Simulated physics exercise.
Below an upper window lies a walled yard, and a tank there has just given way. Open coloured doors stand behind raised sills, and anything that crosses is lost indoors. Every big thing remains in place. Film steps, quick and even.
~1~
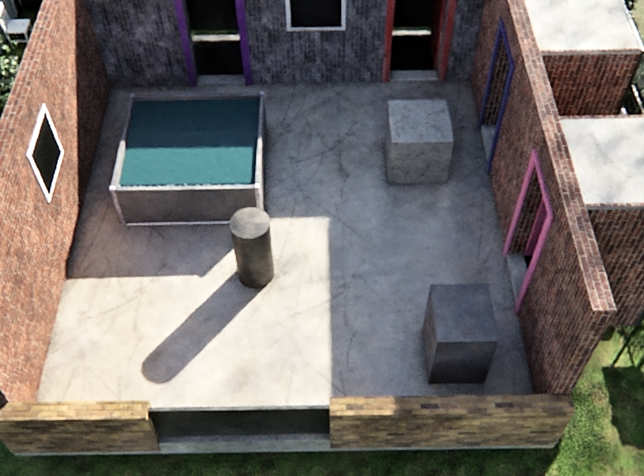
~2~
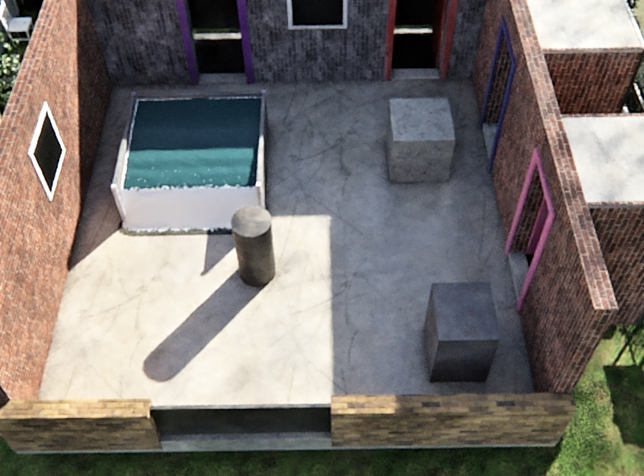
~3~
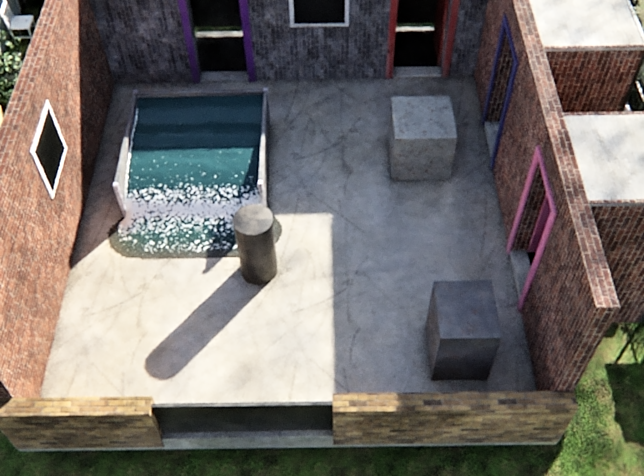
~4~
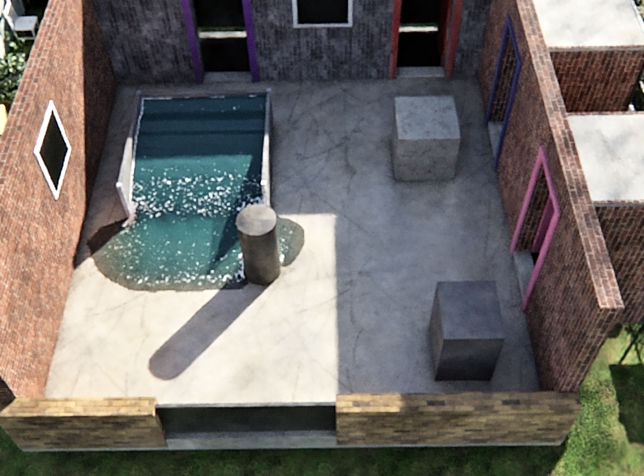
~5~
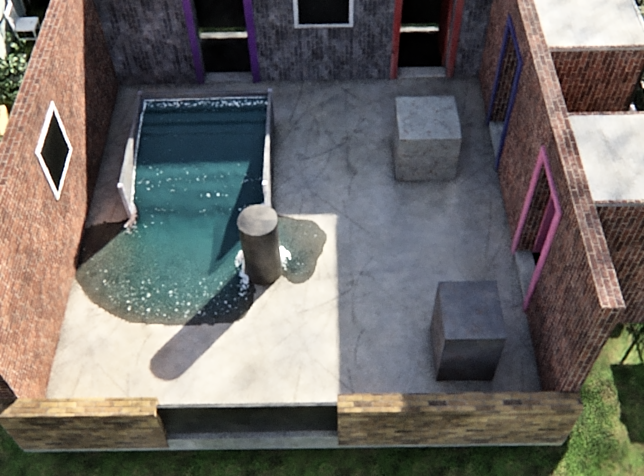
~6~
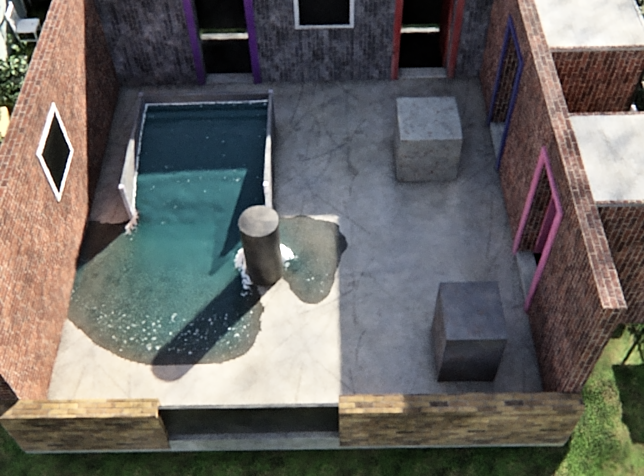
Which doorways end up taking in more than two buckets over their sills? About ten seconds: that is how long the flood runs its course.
The red door tips over the cap there; the pink door stays at or under the cap there; the purple door stays at or under the cap there; the blue door stays at or under the cap there.
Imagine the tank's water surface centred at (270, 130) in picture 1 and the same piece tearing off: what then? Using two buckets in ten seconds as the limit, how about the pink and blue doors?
The pink door overshoots the limit, while the blue door falls short.
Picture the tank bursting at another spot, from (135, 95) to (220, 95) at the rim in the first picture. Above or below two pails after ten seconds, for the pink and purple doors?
Verdict - pink door is safe, purple door breaks the limit.
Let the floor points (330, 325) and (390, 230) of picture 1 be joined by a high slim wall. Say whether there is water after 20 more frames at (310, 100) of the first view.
Parched.
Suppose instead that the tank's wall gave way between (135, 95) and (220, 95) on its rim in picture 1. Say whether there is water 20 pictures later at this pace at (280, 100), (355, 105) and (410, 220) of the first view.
Sequence: Wetted / wetted / spared.
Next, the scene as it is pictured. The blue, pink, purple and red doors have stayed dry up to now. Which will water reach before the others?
I say the pink door.
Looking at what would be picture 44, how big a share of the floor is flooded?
Close to 75 percent, by my reckoning.
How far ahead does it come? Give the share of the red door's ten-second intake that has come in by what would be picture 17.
Roughly 0 percent.
A moment on, water covers 35 % of the floor; the red door not reached, the pink door not reached, the purple door not reached, the blue door not reached.
Next, water covers 50 % of the floor; the red door not reached, the pink door not reached, the purple door not reached, the blue door not reached.
Then, water covers 60 % of the floor; the red door not reached, the pink door wet at the sill, nothing in, the purple door not reached, the blue door not reached.
Later, water covers 75 % of the floor; the red door not reached, the pink door wet at the sill, nothing in, the purple door not reached, the blue door wet at the sill, nothing in.
In the end, water covers 100 % of the floor; the red door over two buckets in, the pink door under two buckets in, the purple door wet at the sill, nothing in, the blue door under two buckets in.
